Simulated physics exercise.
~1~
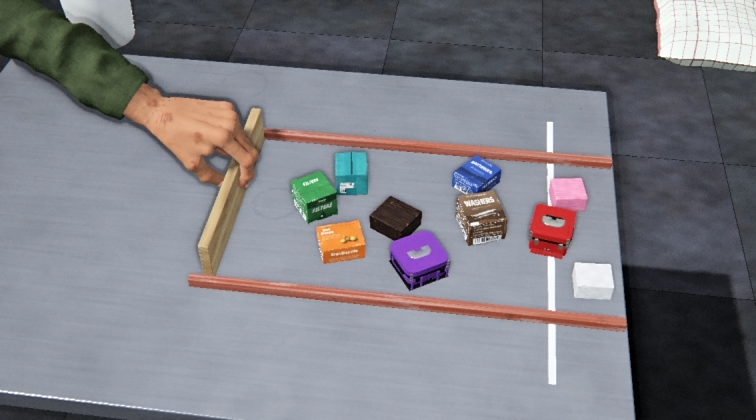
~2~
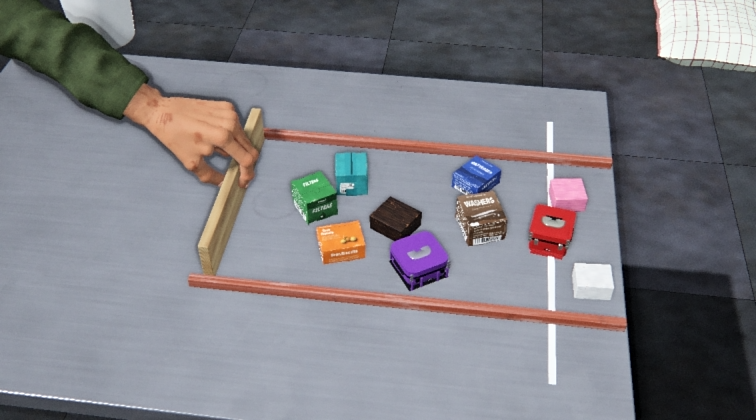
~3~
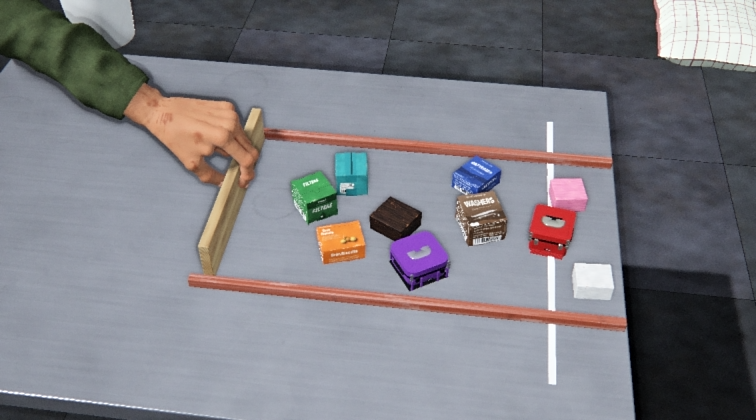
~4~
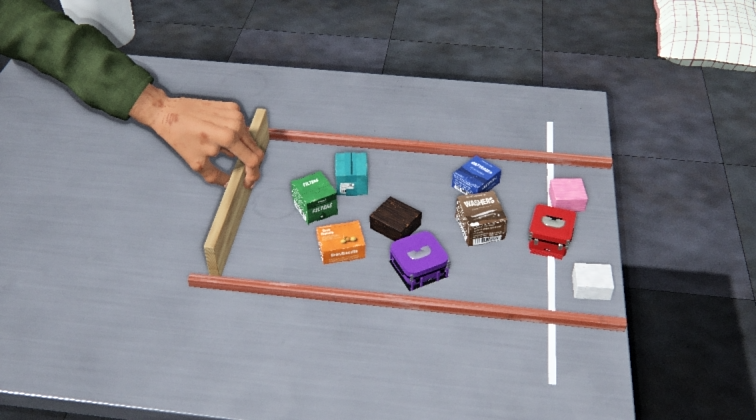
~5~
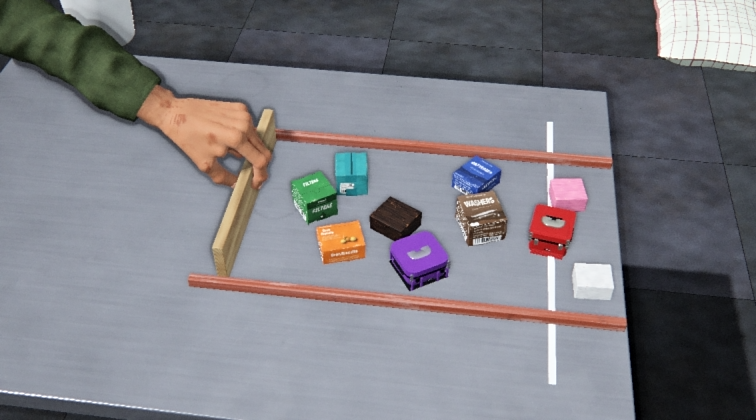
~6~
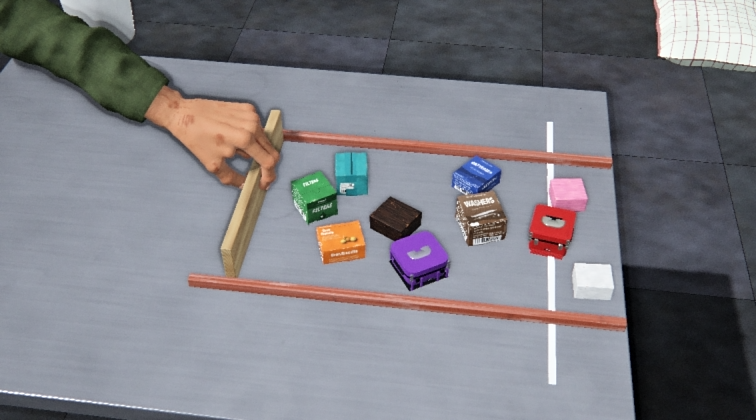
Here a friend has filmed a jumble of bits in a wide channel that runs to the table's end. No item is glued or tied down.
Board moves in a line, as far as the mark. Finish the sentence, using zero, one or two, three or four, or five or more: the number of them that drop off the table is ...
The number that drop off the table is three or four.
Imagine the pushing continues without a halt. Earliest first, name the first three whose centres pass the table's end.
Order, earliest first: Red case, white block, brown box.
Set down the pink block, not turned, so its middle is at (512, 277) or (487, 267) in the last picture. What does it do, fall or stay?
First: Gone; second: Gone.
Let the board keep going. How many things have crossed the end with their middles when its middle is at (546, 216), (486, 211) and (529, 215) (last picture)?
Taking the places in turn, the counts are 3, 1 and 3.
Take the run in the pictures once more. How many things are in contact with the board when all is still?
Total: 4.
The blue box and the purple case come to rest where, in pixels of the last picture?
First (575, 174), then (622, 282).
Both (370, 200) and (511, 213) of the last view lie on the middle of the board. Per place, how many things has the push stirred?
Up to then 5, and up to the other point 10.
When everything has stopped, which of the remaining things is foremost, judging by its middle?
Purple case ends nearest.
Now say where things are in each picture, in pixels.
The first frame shows white block (593, 281); pink block (568, 195); red case (551, 231); board (235, 188); tape (551, 234).
The second frame shows pink block (568, 195); purple case (419, 261).
The third frame shows red case (551, 231); brown box (481, 218).
The fourth frame shows white block (593, 282); green box (315, 198).
The fifth frame shows pink block (568, 195); board (247, 189).
The sixth frame shows white block (593, 282); pink block (568, 195); red case (551, 231); board (255, 190); tape (551, 234).
Soon after, none off yet; white block at rest near (593, 282); pink block at rest near (568, 195); red case at rest near (551, 231).
At rest, the number that fall off is three or four; fallen, brown box, red case and white block.
